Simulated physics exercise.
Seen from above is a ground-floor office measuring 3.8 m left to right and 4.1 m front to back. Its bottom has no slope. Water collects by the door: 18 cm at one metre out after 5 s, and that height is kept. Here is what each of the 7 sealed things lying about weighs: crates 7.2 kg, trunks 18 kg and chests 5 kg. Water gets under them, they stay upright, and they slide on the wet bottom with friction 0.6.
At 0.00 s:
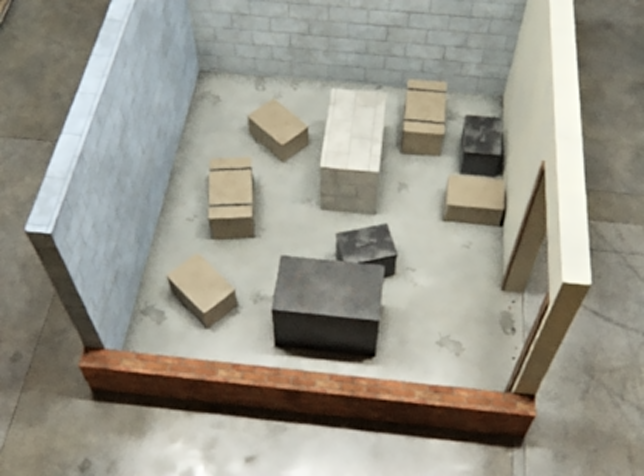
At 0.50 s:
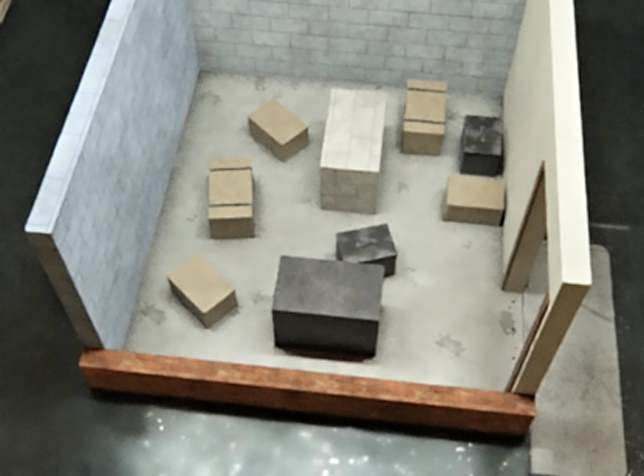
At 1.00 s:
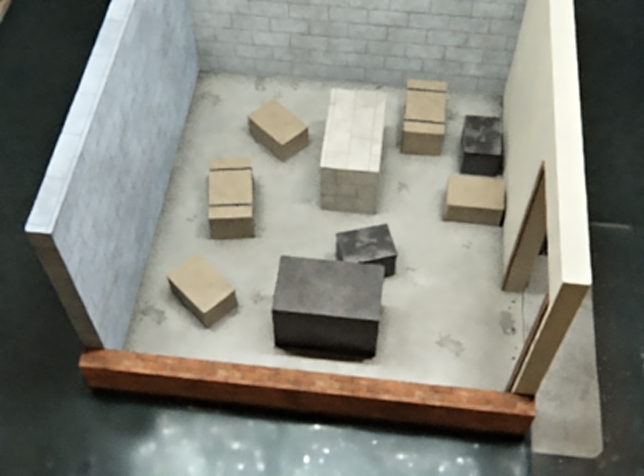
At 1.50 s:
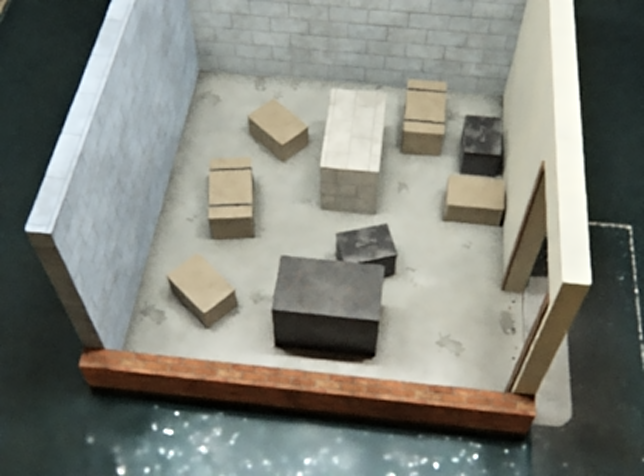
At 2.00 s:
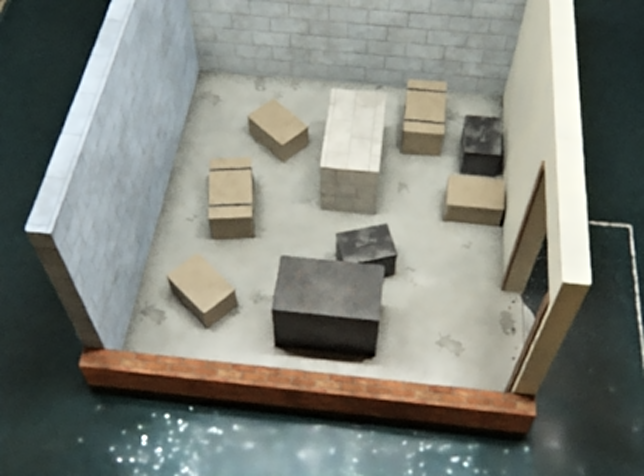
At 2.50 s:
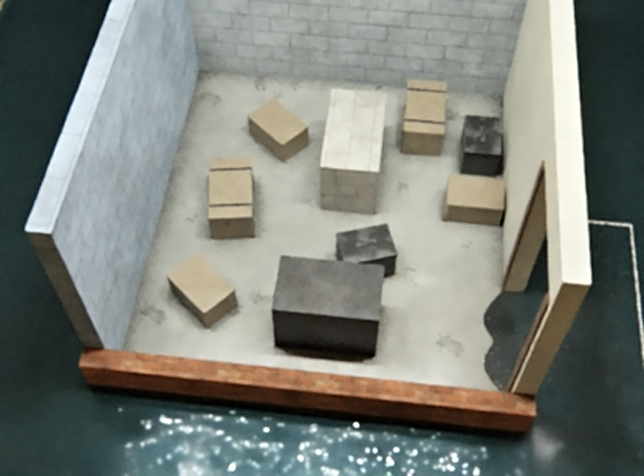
Dark water spreading around a walled room of scattered boxes, then beginning to creep in through the doorway at the right.
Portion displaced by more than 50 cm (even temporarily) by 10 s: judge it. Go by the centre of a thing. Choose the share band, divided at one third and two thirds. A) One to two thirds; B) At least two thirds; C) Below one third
The answer is C.
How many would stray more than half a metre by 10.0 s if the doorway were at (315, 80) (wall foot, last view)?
In that case 4 of them.
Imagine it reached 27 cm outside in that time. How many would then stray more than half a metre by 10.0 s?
With that change, 4 of them.
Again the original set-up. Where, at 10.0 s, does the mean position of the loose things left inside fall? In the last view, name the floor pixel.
They're centred close to (342, 176).
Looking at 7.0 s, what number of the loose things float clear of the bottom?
The count is 1.
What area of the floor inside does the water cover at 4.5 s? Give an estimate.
At that time the wet patch spans about 3.0 m2.
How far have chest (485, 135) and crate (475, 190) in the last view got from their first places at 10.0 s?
Respectively 10 and 5 cm.
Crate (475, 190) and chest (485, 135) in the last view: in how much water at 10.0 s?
First about 3 cm, second about 3 cm.
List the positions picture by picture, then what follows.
In the first frame, a crate at (476, 192), on the bottom; a trunk at (230, 187), on the bottom; water covers 0.0 m2; 0 of 7 have shifted.
In the second frame, a crate at (476, 192) rests on the ground; a trunk at (230, 187), on the bottom; 0.0 m2 under water; 0 of 7 have shifted.
In the third frame, a crate at (476, 192), on the bottom; a trunk at (230, 187), on the bottom; 0.0 m2 under water; 0 of 7 have shifted.
In the fourth frame, a crate at (476, 192), on the bottom; a trunk at (230, 187), on the bottom; 0.0 m2 under water; 0 of 7 have shifted.
In the fifth frame, a crate at (476, 192) rests on the ground; a trunk at (230, 187), on the bottom; water covers 0.0 m2; 0 of 7 have shifted.
In the sixth frame, a crate at (476, 192) rests on the ground; a trunk at (230, 187) rests on the ground; water covers 0.1 m2; 0 of 7 have shifted.
After 3.5 s 0 of 7 are over 50 cm from their spots; 0 afloat.
After 4.5 s 0 of 7 are over 50 cm from their spots; 0 afloat.
After 7.0 s 1 of 7 are over 50 cm from their spots; 1 afloat.
After 10.0 s 1 of 7 are over 50 cm from their spots, and 1 have been at some point; 5 afloat.
